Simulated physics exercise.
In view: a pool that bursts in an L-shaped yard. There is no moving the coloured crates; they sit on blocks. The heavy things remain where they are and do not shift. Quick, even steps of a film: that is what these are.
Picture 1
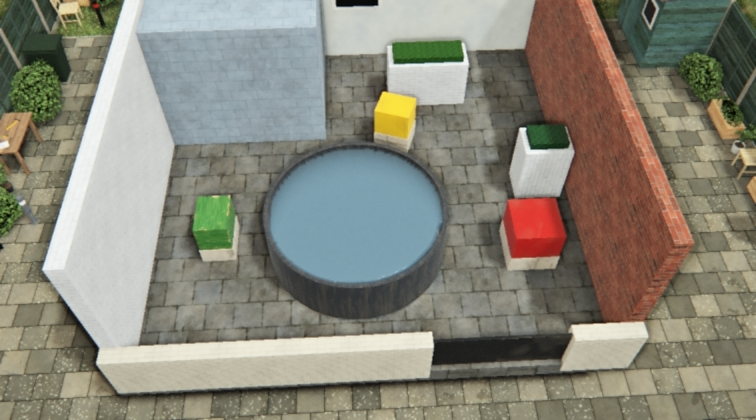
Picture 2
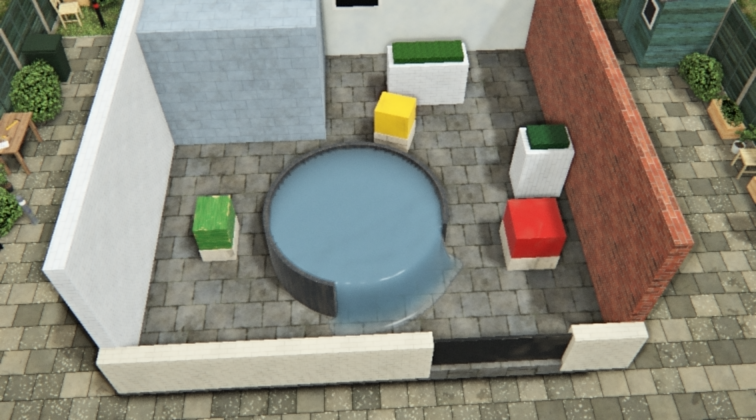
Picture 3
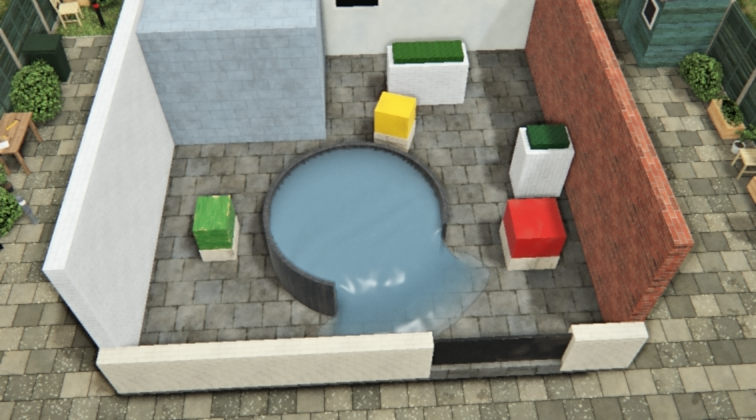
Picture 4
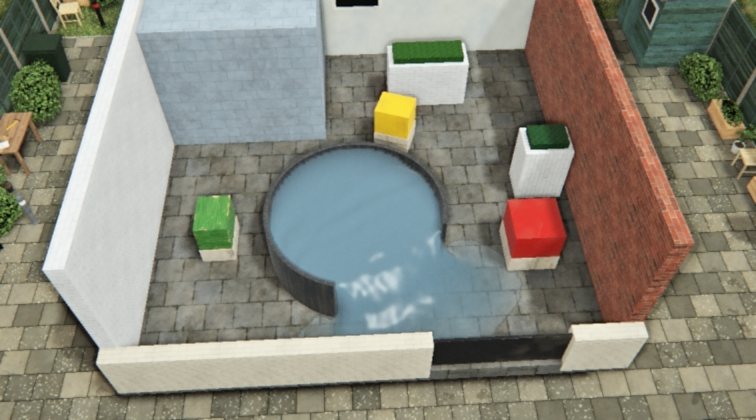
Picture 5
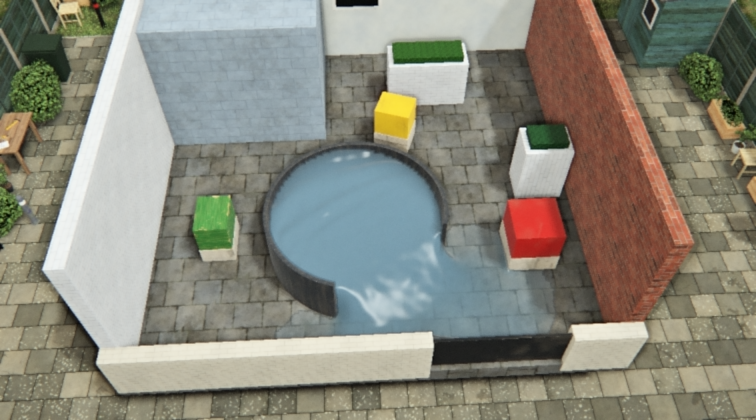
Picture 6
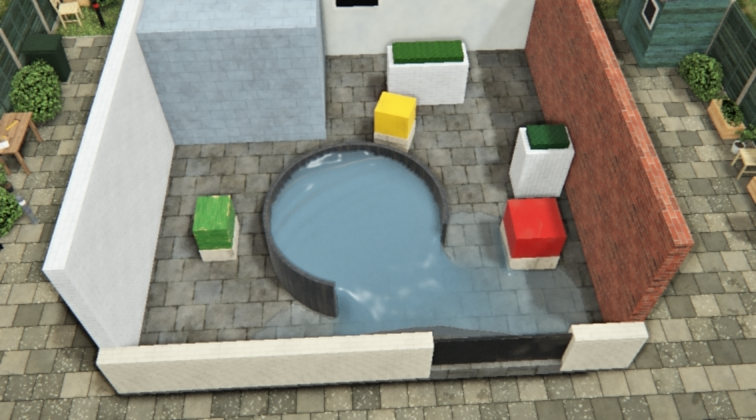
A paved, walled yard is seen from high above, with a pale blue block at the back left and a brick wall on the right. A round dark-rimmed pool of still water sits in the middle, with green, yellow and red crates to its left, back and right. The pool's front right side opens and water pours out, spreading rightward across the paving past the red crate's base, while the camera stays still.
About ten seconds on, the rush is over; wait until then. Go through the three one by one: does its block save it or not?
The yellow crate is saved by its block. The red crate is not saved. The green crate is saved by its block.
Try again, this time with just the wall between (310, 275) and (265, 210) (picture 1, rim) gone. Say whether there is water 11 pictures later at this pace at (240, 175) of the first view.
I reckon it ends up drenched.
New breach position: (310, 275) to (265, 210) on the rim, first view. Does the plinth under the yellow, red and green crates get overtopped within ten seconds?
As I read it, the yellow one is never reached; the red one is never reached; finally the green one gets reached.
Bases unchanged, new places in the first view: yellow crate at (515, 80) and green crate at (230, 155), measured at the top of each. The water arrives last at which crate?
My guess is the one in green.
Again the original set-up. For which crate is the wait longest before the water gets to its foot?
That is the one in yellow.
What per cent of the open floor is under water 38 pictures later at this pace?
My guess is around 100 in a hundred.
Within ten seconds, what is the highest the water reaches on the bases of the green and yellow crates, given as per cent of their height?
Roughly 70 per cent, then 80 per cent.
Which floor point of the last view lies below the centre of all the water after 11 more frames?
At about (412, 280).
A moment on, water covers 30 % of the floor; the yellow crate not reached, the red crate water round its plinth, the green crate not reached.
Next, water covers 40 % of the floor; the yellow crate not reached, the red crate water round its plinth, the green crate water round its plinth.
Then, water covers 70 % of the floor; the yellow crate water round its plinth, the red crate water round its plinth, the green crate water round its plinth.
Later, water covers 100 % of the floor; the yellow crate water round its plinth, the red crate water round its plinth, the green crate water round its plinth.
In the end, water covers 100 % of the floor; the yellow crate stayed above the water, the red crate was topped, the green crate stayed above the water.
